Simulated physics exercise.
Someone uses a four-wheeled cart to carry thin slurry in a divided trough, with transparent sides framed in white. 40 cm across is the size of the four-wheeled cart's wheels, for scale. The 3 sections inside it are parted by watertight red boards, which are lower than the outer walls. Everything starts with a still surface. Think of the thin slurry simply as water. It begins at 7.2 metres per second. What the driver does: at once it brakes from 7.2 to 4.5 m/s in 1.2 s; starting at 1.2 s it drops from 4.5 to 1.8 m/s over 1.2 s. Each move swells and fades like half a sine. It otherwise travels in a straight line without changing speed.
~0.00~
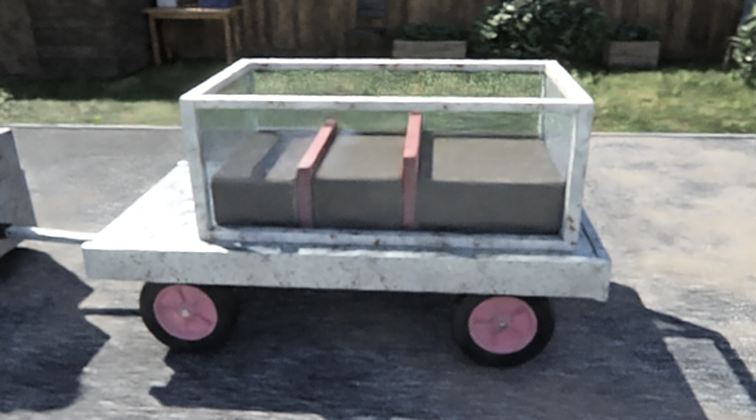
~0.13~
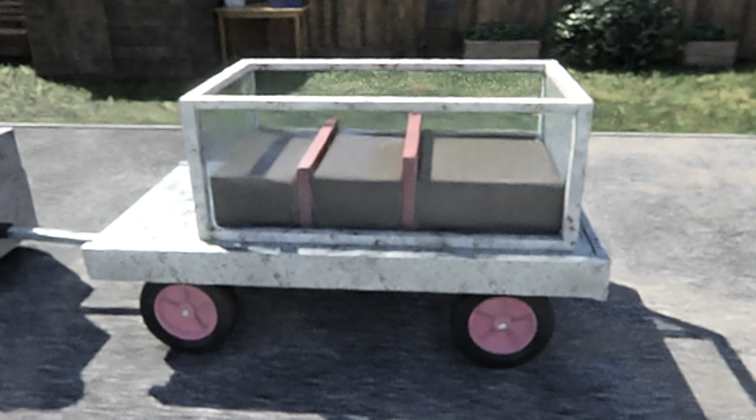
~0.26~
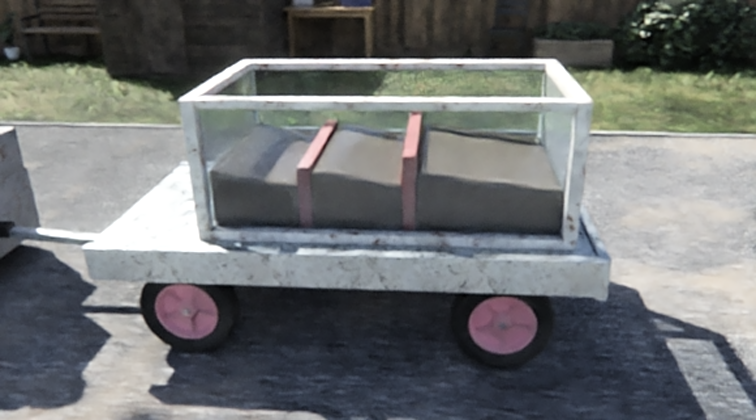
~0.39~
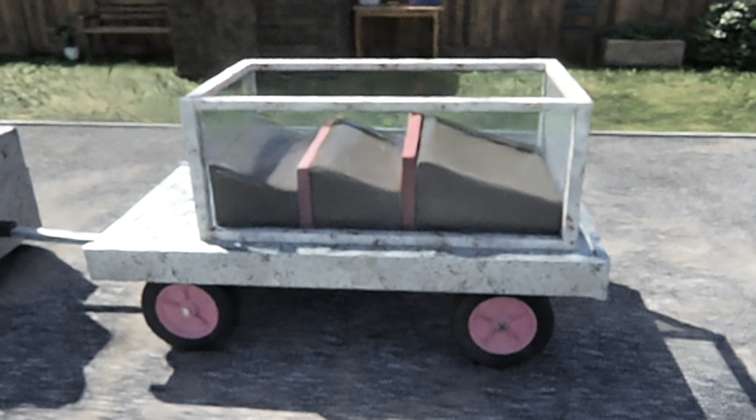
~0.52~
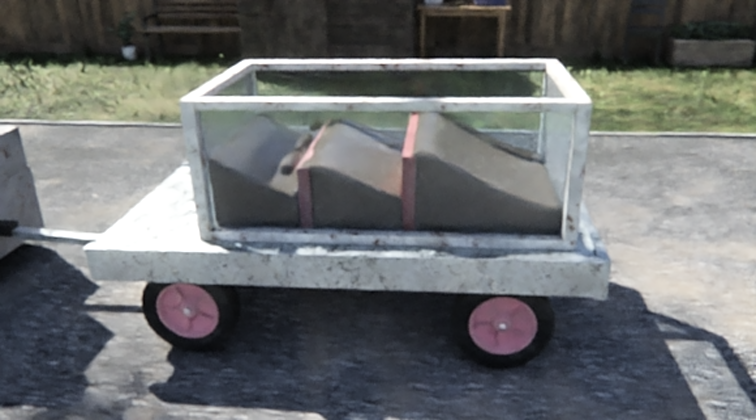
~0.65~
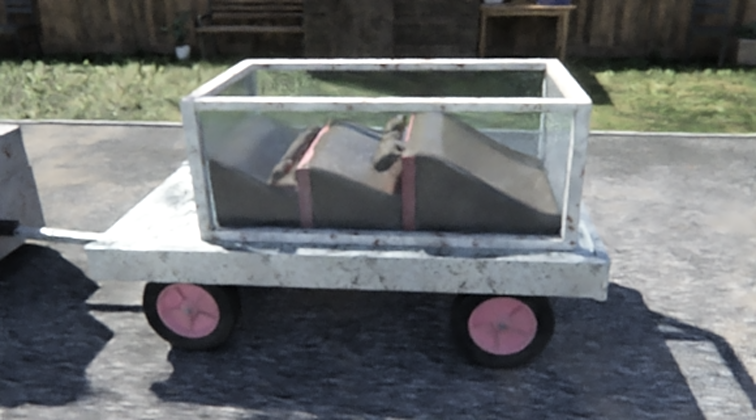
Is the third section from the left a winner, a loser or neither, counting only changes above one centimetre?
Oh, that one gave some away.
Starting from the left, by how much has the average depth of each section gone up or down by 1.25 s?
From the left: 2 up, 0, 1 down.
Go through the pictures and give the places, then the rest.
The first frame shows surface heights from the left, (257, 170), (359, 172), (490, 175); board top at (303, 169) and (410, 158); the front is on the left, levels are read along the near wall; a wheel hub at (503, 330).
The second frame shows surface heights from the left, (257, 171), (358, 172), (489, 175).
The third frame shows surface heights from the left, (257, 171), (358, 171), (489, 174).
The fourth frame shows surface heights from the left, (257, 172), (358, 172), (489, 175).
The fifth frame shows surface heights from the left, (258, 171), (358, 173), (489, 176).
The sixth frame shows surface heights from the left, (257, 168), (358, 175), (489, 177); a wheel hub at (503, 331).
By 1.25 s the mean depths from the left are 23, 21, 20 cm.
By 2.05 s the mean depths from the left are 24, 22, 18 cm.
By 2.95 s the mean depths from the left are 25, 22, 18 cm.
By 5.39 s the mean depths from the left are 24, 22, 18 cm.
